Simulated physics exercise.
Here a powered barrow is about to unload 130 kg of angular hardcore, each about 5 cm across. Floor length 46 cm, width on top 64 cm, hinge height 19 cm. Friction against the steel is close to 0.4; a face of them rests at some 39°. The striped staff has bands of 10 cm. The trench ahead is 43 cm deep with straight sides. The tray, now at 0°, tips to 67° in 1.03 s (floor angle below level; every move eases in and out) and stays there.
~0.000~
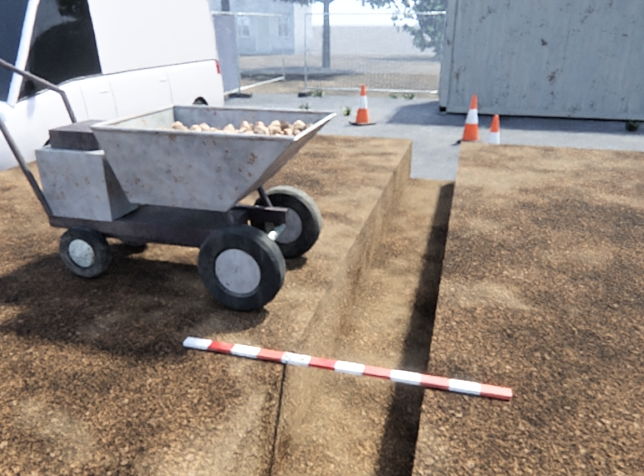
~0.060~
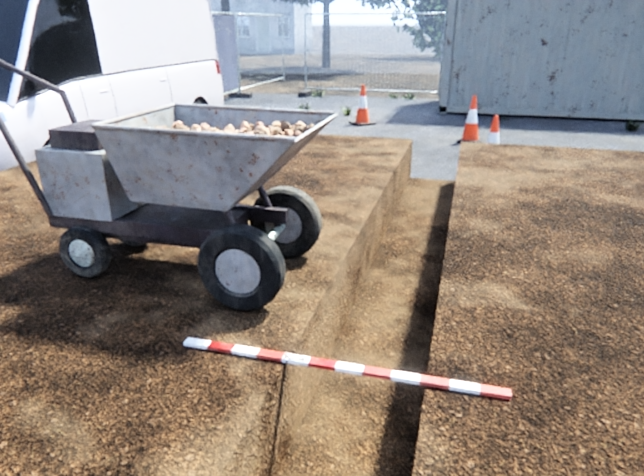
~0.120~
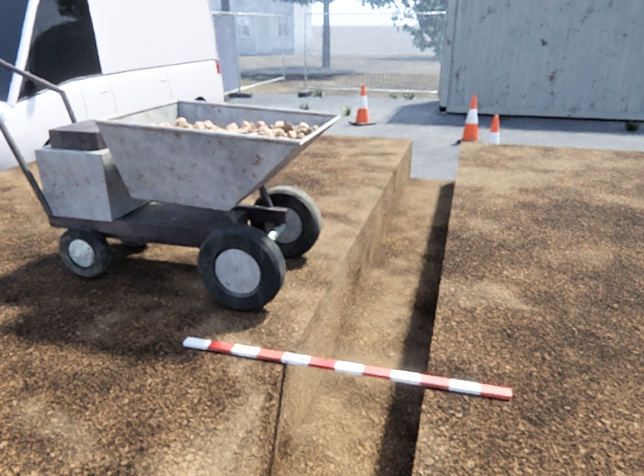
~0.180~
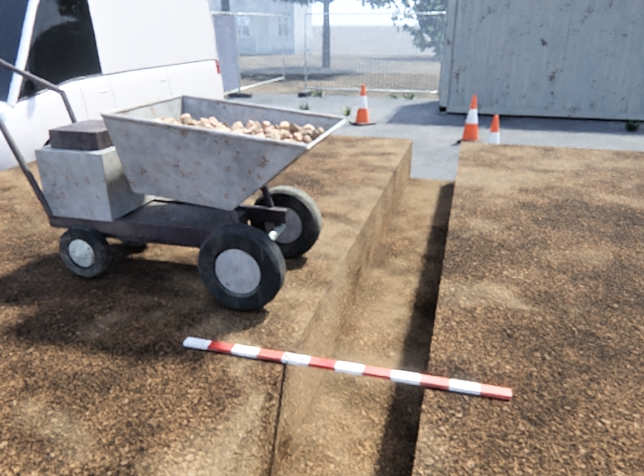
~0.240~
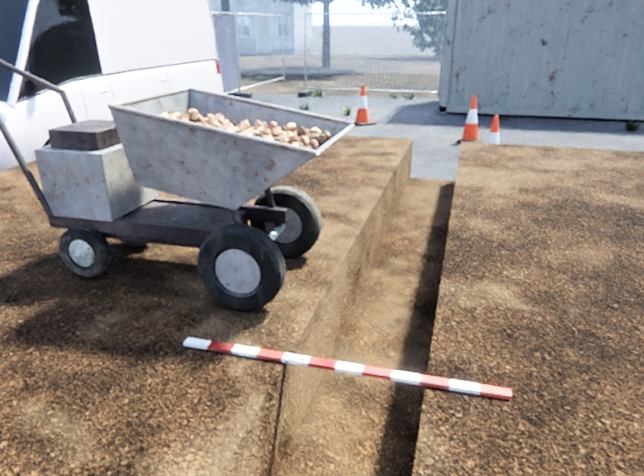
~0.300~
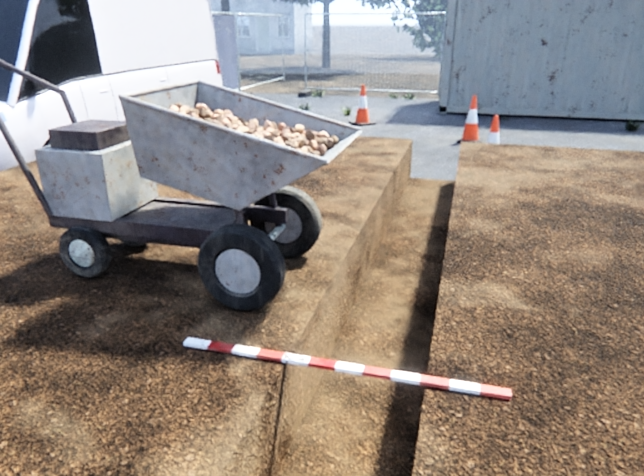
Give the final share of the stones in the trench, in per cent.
Some 76 per cent of it.
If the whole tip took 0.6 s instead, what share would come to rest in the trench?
It would be near 55 per cent.
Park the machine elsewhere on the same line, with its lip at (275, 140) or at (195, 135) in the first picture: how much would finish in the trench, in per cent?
Near 90 per cent from the first place, 100 from the second.
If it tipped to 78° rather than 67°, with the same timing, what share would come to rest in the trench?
Then about 80 per cent.
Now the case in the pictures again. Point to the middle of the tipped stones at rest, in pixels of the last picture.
Around (415, 357).
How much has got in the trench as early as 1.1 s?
Some 15 per cent.
After 0.8 s the floor is at 56°; 100 % in the tray; the foremost stones are at (379, 233).
After 1.1 s the floor is at 67°; 85 % in the tray, 14 % in the trench, 2 % past the trench; the foremost stones are at (455, 294).
After 1.5 s the floor is at 67°; 44 % in the tray, 33 % in the trench, 23 % past the trench; the foremost stones are at (557, 327).
After 3.4 s the floor is at 67°; 0 % in the tray, 76 % in the trench, 24 % past the trench; the foremost stones are at (618, 337).
